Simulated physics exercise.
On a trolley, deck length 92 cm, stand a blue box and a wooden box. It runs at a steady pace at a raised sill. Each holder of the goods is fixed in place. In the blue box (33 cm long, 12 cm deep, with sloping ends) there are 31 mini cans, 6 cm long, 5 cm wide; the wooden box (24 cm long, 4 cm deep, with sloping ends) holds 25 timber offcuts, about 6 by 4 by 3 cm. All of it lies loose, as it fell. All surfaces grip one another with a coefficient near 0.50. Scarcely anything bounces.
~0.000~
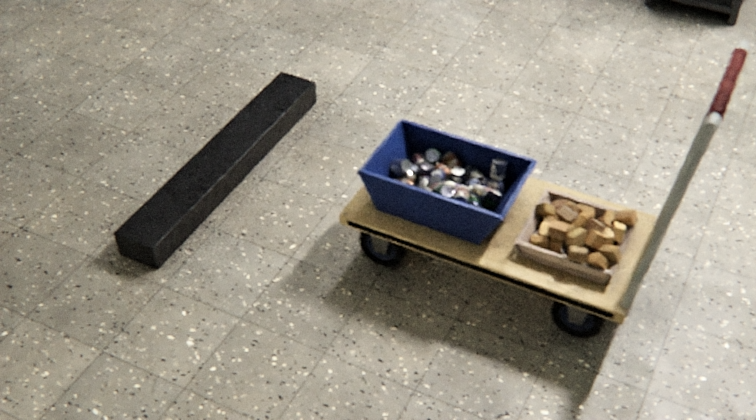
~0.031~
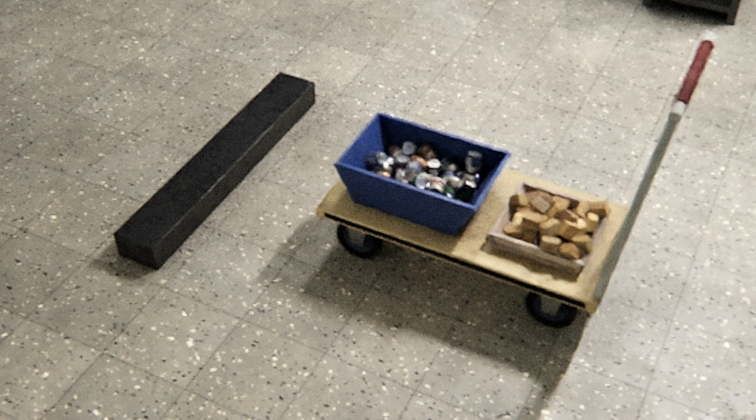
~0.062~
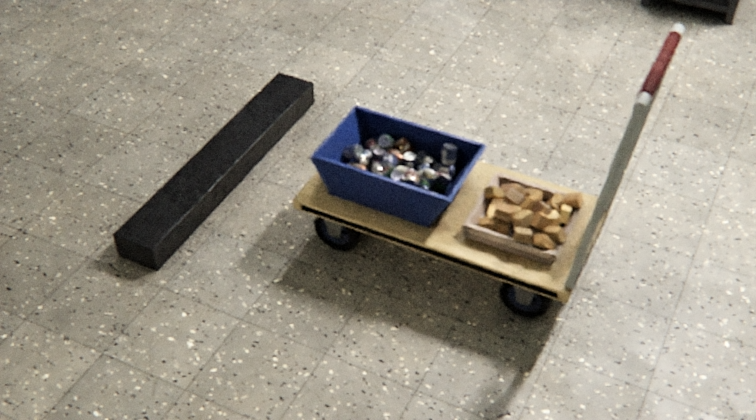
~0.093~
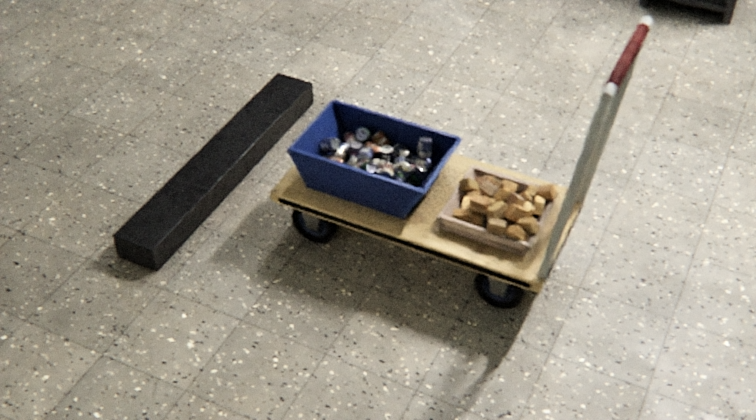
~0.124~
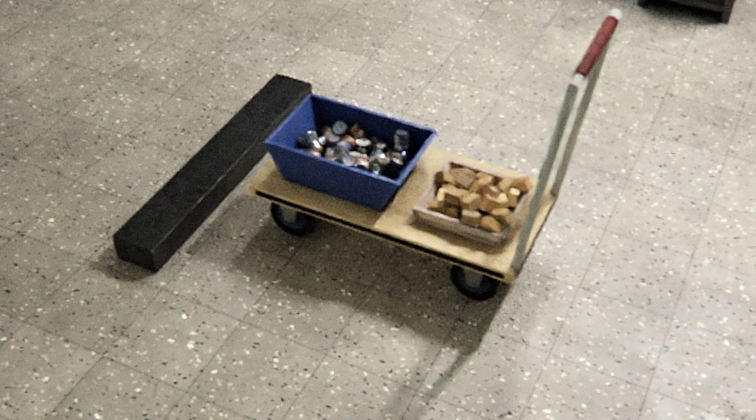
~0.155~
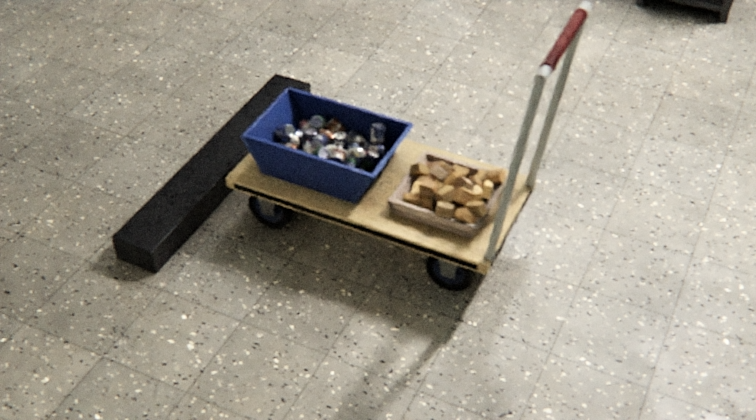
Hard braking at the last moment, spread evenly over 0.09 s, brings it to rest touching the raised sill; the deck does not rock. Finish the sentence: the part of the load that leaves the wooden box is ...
... bigger than a sixth.
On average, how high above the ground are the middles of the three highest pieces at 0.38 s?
On average roughly 44 centimetres up.
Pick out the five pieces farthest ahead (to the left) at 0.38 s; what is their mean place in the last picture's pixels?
(243, 96).
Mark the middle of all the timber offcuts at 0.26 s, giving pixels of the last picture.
Near (394, 168) in pixels.
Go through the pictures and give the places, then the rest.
In the first frame (we follow the rim corner now nearest the camera), wooden box at (610, 273); blue box at (500, 216); 56 cm still to roll; nothing out yet.
In the second frame, wooden box at (582, 263); blue box at (473, 207); 48 cm still to roll.
In the third frame, wooden box at (554, 253); blue box at (447, 199); 39 cm still to roll.
In the fourth frame, wooden box at (527, 244); blue box at (422, 191); 31 cm still to roll.
In the fifth frame, wooden box at (501, 235); blue box at (396, 183); 22 cm still to roll.
In the sixth frame, wooden box at (475, 227); blue box at (371, 175); 14 cm still to roll; nothing out yet.
After 0.16 s, it begins to slow.
After 0.26 s, 0 of 31 out of the blue box and 1 of 25 out of the wooden box.
After 0.38 s, 1 of 31 out of the blue box and 5 of 25 out of the wooden box.
After 0.61 s, 2 of 31 out of the blue box and 10 of 25 out of the wooden box.
When it is over (at 1.12 s), 2 of 31 out of the blue box and 10 of 25 out of the wooden box. Asked share, 10 of 25, 40 per cent.
